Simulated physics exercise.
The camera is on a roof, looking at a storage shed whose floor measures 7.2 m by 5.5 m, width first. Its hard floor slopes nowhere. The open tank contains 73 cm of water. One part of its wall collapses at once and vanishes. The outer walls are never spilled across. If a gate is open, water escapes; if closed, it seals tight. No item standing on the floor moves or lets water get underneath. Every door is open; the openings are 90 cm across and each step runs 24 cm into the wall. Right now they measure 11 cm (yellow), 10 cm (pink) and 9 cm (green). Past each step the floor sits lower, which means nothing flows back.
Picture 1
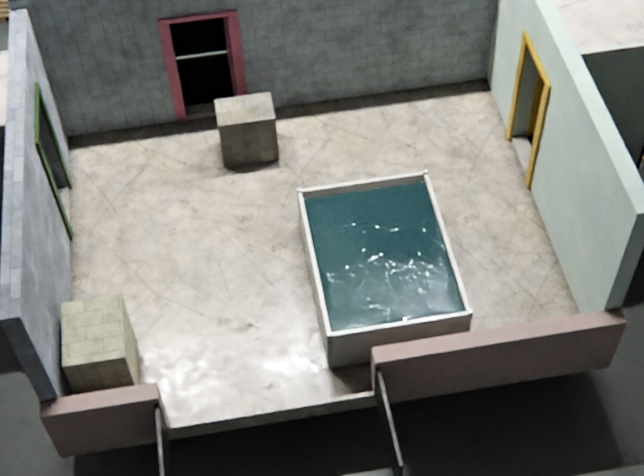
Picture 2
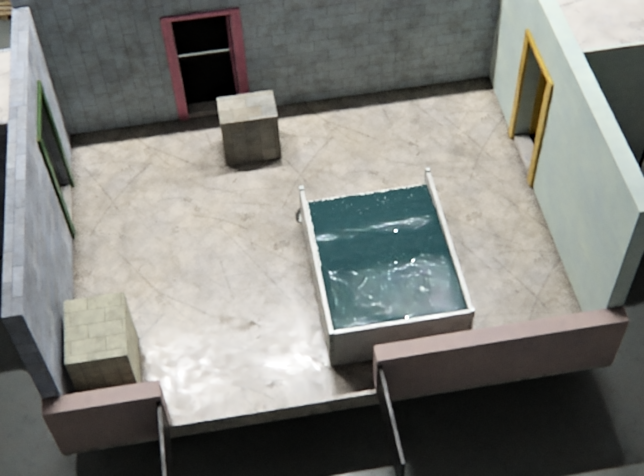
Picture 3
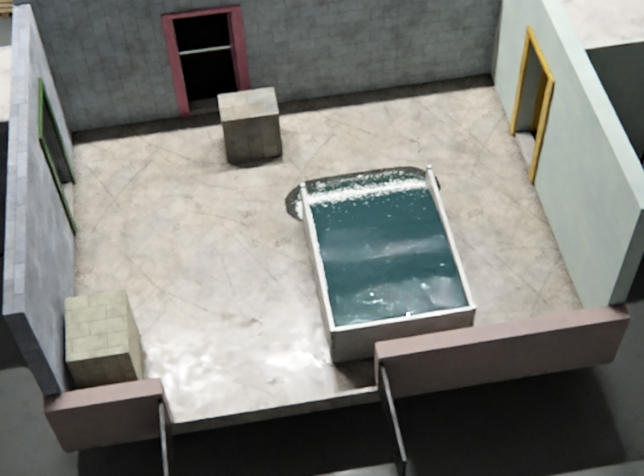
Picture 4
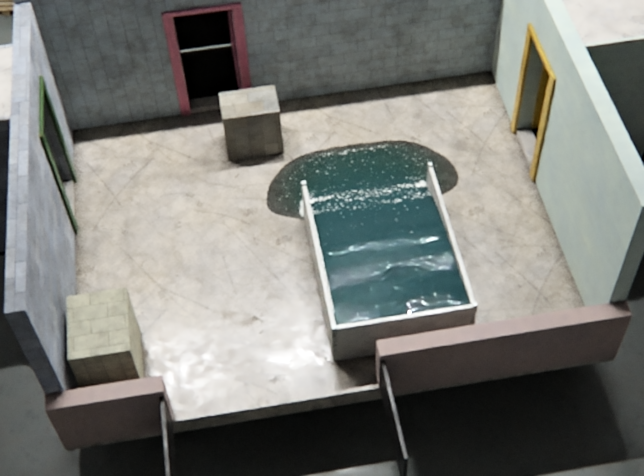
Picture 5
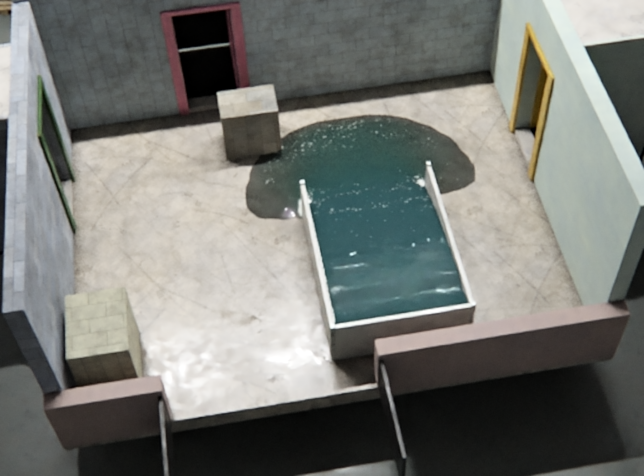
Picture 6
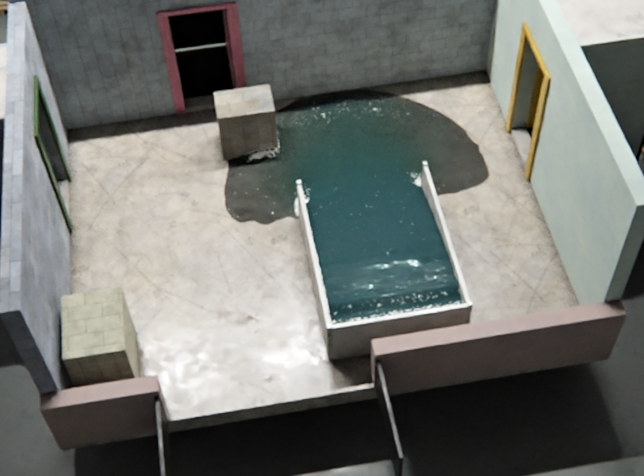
In the video, teal water sits in a white-walled rectangular tank inside a roofless room with coloured doorways; the tank's far wall disappears, and water pours out, spreading across the pale floor in a widening rounded pool around a block.
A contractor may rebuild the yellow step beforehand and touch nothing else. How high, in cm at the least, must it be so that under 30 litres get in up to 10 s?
It would need to be roughly 11.5 cm high.
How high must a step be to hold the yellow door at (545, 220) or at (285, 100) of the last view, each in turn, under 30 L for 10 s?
In turn: Roughly 10.5 cm, roughly 33 cm.
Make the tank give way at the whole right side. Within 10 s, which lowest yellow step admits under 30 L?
Close to 19 cm at the least.
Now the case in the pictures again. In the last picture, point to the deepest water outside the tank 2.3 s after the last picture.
Look close to (478, 75).
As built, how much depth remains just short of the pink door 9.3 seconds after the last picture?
About 6.5 cm.
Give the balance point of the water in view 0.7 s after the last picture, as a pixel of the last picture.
The balance point sits at roughly (366, 220).
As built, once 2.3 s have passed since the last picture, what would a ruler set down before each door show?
In cm: Yellow 13, pink 12, green 18.
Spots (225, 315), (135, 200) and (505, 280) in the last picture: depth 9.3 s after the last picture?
Roughly 4, then 8, then 13 cm.
Then, 0.7 s after the last picture water covers 30 % of the floor, deepest (43 cm) near (303, 100); 2 cm at the yellow door, 0 litres in over its 11 cm step.
Then, 2.3 s after the last picture water covers 55 % of the floor, deepest (42 cm) near (478, 75); 13 cm at the yellow door, 0 litres in over its 11 cm step.
Then, 9.3 s after the last picture water covers 100 % of the floor, deepest (14 cm) near (518, 347); 12 cm at the yellow door, 34 litres in over its 11 cm step.
At the yellow door as built, the water peaked near 17 cm, 3.7 s after the last picture.
With a step of 10.5 cm, 40 litres would have come in within the 10 s; with 14 cm, 11 litres. So under 30 litres takes about 11.5 cm.
